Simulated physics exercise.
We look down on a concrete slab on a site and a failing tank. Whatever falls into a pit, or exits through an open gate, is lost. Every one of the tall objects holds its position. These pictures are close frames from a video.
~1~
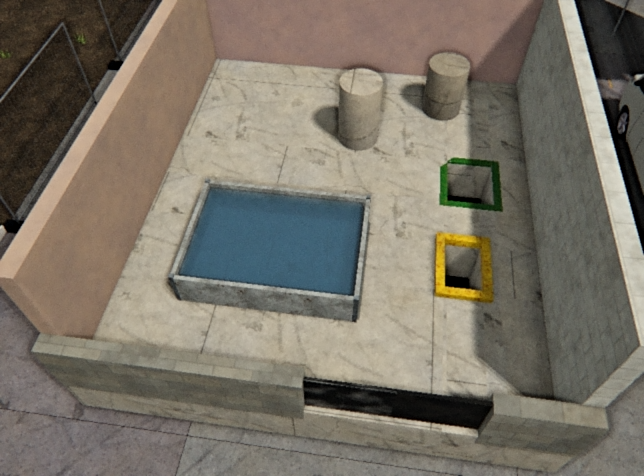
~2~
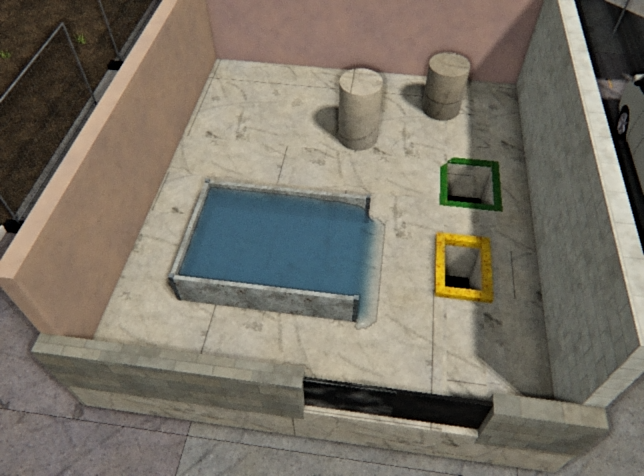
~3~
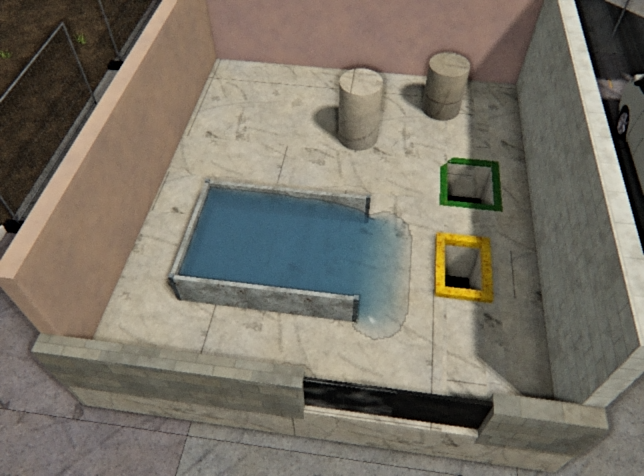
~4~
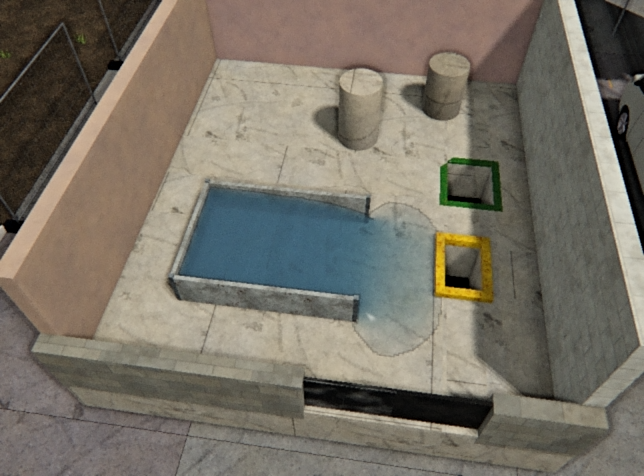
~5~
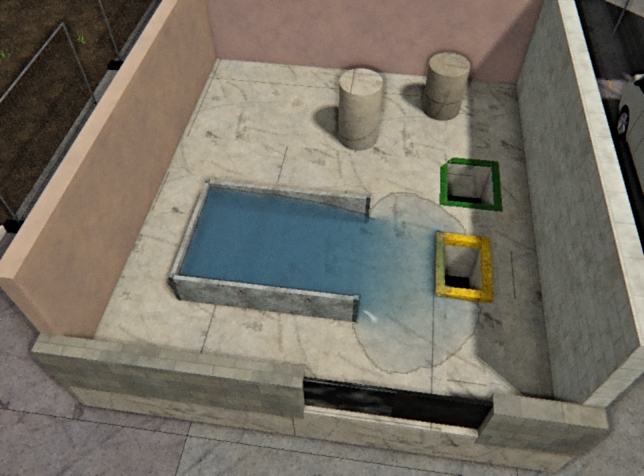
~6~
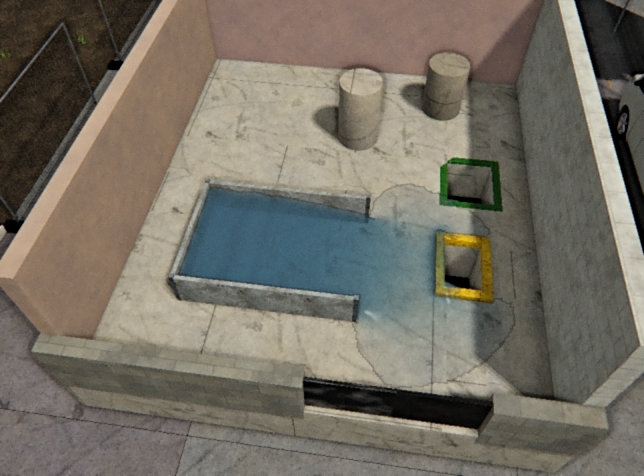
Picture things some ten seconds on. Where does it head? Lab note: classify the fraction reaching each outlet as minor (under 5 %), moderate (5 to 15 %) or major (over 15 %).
Fractions by outlet: Gate minor; yellow pit major; green pit major.
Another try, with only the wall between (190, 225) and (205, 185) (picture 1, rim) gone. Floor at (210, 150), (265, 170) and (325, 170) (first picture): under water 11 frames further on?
Point 1: Inundated; point 2: Unwetted; point 3: Unwetted.
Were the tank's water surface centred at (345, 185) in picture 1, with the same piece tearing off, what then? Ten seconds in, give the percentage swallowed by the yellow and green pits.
Yellow about 8 %, green about 50 %.
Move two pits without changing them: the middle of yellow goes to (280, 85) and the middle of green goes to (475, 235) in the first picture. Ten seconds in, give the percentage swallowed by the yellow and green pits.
The yellow pit takes 0 per cent, and the green pit takes 45 per cent.
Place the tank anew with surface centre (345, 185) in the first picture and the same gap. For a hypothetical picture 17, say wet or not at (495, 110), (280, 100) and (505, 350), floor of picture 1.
Looking at all three, I'd call them swamped, bone dry, swamped.
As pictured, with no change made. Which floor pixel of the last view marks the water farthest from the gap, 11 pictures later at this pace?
At roughly (522, 150).
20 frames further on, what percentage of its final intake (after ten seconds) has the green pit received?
That share would be near 35 %.
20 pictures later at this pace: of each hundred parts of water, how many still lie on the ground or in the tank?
Estimate: Near 74 %.
A moment on, water covers 20 % of the floor; the gate 0 %, the yellow pit 6 %, the green pit 1 %.
Next, water covers 25 % of the floor; the gate 0 %, the yellow pit 11 %, the green pit 4 %.
Then, water covers 35 % of the floor; the gate 0 %, the yellow pit 16 %, the green pit 9 %.
Later, water covers 50 % of the floor; the gate 0 %, the yellow pit 18 %, the green pit 20 %.
In the end, water covers 70 % of the floor; the gate 0 %, the yellow pit 18 %, the green pit 28 %.
